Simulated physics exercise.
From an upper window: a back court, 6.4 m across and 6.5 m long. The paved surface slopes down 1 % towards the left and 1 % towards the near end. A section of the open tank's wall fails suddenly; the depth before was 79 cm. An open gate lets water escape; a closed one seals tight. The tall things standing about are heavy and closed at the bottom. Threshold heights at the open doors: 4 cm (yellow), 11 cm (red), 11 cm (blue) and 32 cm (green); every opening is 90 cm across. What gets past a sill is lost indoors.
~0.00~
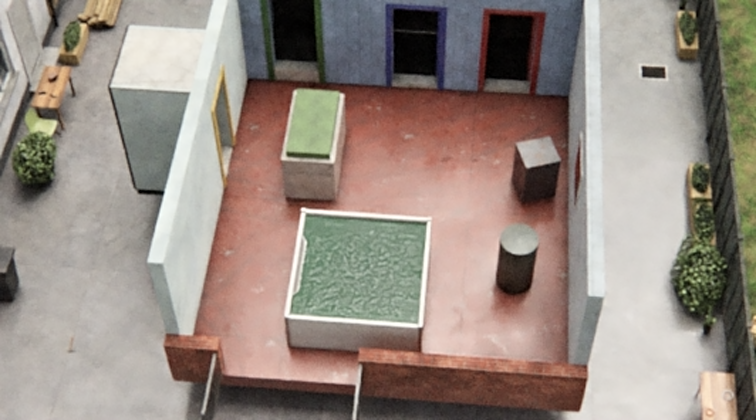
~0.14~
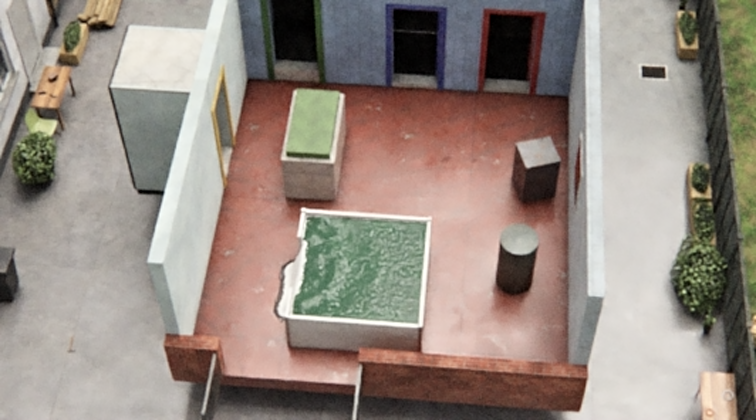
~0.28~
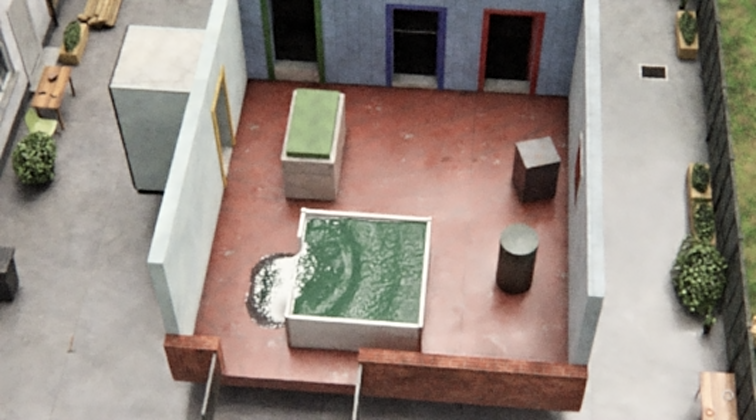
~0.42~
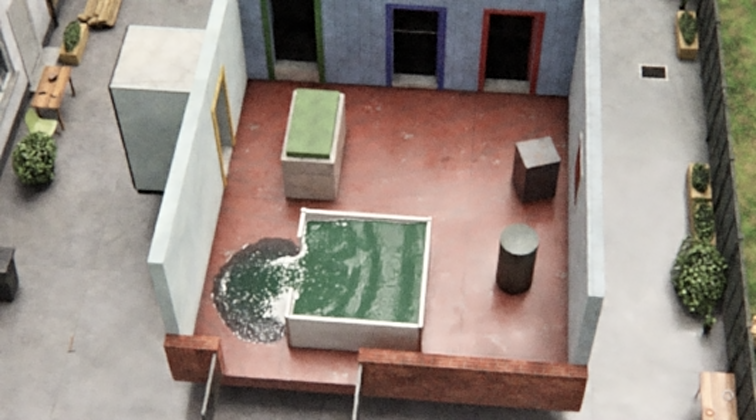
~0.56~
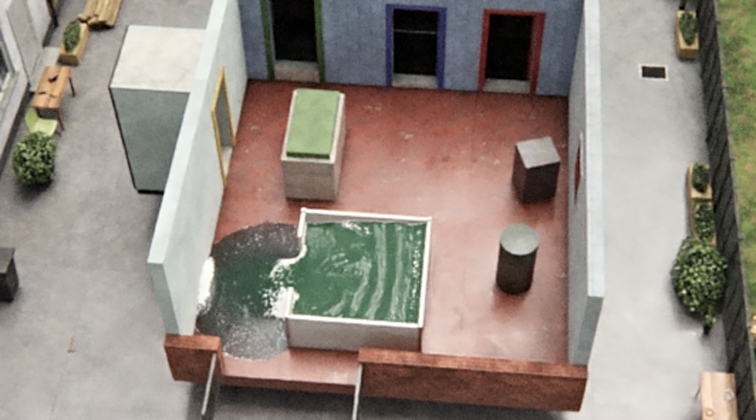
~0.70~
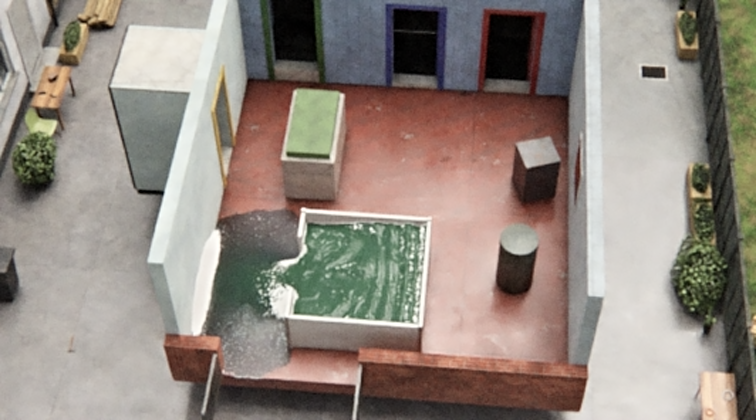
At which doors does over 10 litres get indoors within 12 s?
Door by door: At the yellow door it passes the limit; at the red door it stays under the limit; at the blue door it keeps below the limit; at the green door it does not reach the limit.
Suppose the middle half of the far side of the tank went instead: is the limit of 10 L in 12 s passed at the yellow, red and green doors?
Against that limit: Yellow past it, red over, green not over.
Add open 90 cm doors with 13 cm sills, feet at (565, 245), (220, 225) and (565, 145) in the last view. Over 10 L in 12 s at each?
In turn: Not over, over, not over.
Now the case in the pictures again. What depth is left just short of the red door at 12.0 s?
Some 4.5 cm.
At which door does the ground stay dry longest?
The red one.
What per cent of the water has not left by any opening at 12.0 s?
Roughly 66 in a hundred.
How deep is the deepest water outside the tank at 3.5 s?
About 34 cm.
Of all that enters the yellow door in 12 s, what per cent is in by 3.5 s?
About 5 per cent.
After 1.4 s water covers 15 % of the floor and is deepest (68 cm) near (190, 350); yellow door 7 cm at the sill, 0 L in, red door not reached, blue door not reached, green door not reached.
After 2.2 s water covers 30 % of the floor and is deepest (52 cm) near (188, 360); yellow door 9 cm at the sill, 5 L in, red door not reached, blue door not reached, green door not reached.
After 3.5 s water covers 45 % of the floor and is deepest (34 cm) near (201, 298); yellow door 8 cm at the sill, 18 L in, red door not reached, blue door 2 cm at the sill, 0 L in, green door 25 cm at the sill, 0 L in.
After 7.0 s water covers 90 % of the floor and is deepest (22 cm) near (188, 360); yellow door 14 cm at the sill, 71 L in, red door 3 cm at the sill, 0 L in, blue door 5 cm at the sill, 0 L in, green door 14 cm at the sill, 1 L in.
After 12.0 s water covers 100 % of the floor and is deepest (14 cm) near (188, 360); yellow door 10 cm at the sill, 250 L in, red door 4 cm at the sill, 0 L in, blue door 2 cm at the sill, 0 L in, green door 6 cm at the sill, 1 L in.
